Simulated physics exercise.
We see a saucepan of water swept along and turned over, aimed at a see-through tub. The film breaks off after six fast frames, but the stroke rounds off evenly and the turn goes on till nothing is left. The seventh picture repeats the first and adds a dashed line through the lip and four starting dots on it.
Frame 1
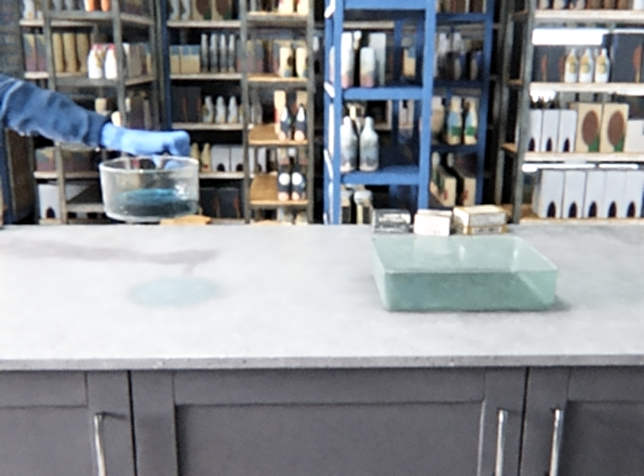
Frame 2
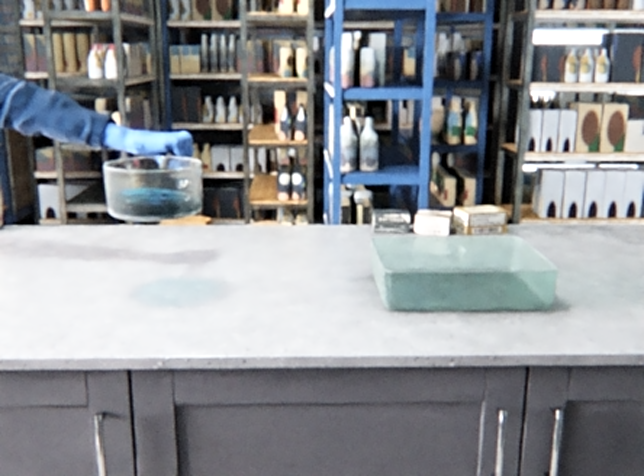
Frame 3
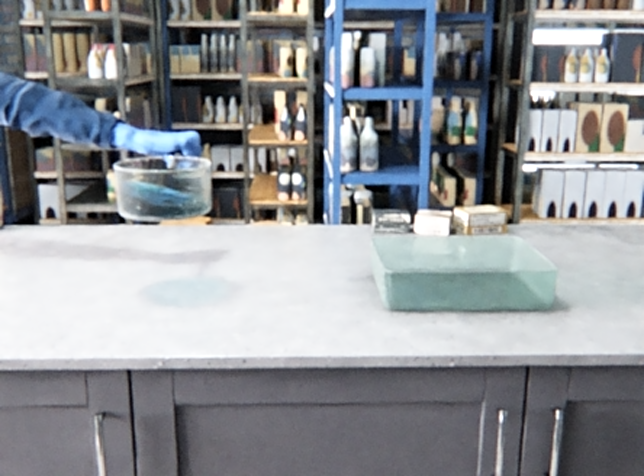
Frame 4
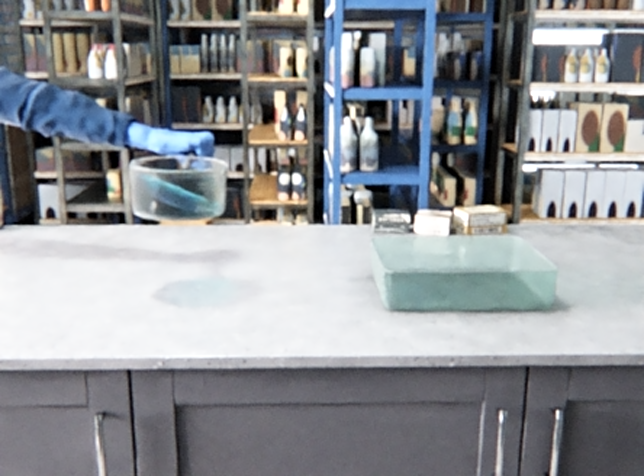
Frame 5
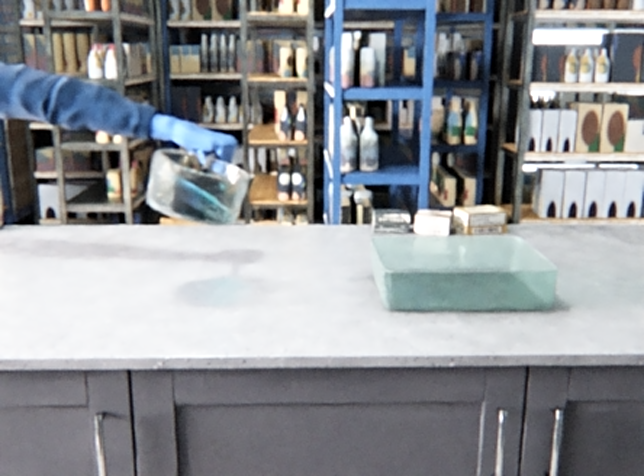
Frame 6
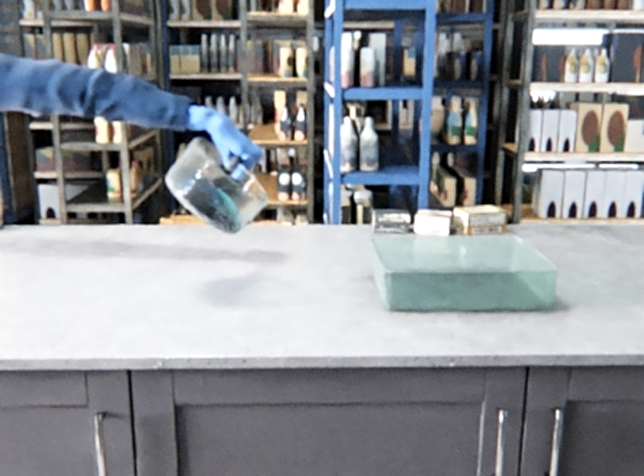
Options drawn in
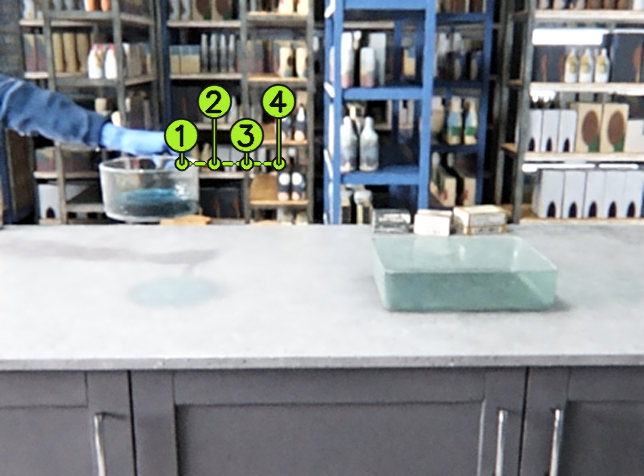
Blue-gloved hand carrying a clear container of bluish liquid rightward above a gray counter, then tilting it toward a see-through tub.
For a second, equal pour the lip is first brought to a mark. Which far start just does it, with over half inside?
Use place 4.
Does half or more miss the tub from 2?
Yes.
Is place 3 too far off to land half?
Yes, that goes wrong.
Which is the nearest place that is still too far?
Place 3.
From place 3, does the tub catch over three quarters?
No, it does not.
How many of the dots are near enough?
One.
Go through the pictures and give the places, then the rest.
The first frame shows upright, lip at (196, 163); tub from (383, 309) to (552, 308); nothing has left yet.
The second frame shows upright, lip at (199, 163); nothing has left yet.
The third frame shows upright, lip at (209, 163); nothing has left yet.
The fourth frame shows upright, lip at (225, 165); nothing has left yet.
The fifth frame shows tipped about 16°, lip at (248, 177); nothing has left yet.
The sixth frame shows tipped about 41°, lip at (268, 198); nothing has left yet.
In lime, 1 at (181, 163); 2 at (214, 163); 3 at (246, 163); 4 at (278, 163).
For place 1, about 1 % lands in the tub, 98 % falls short.
For place 2, about 5 % lands in the tub, 89 % falls short and 6 % goes beside or beyond.
For place 3, about 25 % lands in the tub, 65 % falls short and 10 % goes beside or beyond.
For place 4, about 75 % lands in the tub, 9 % falls short and 16 % goes beside or beyond.
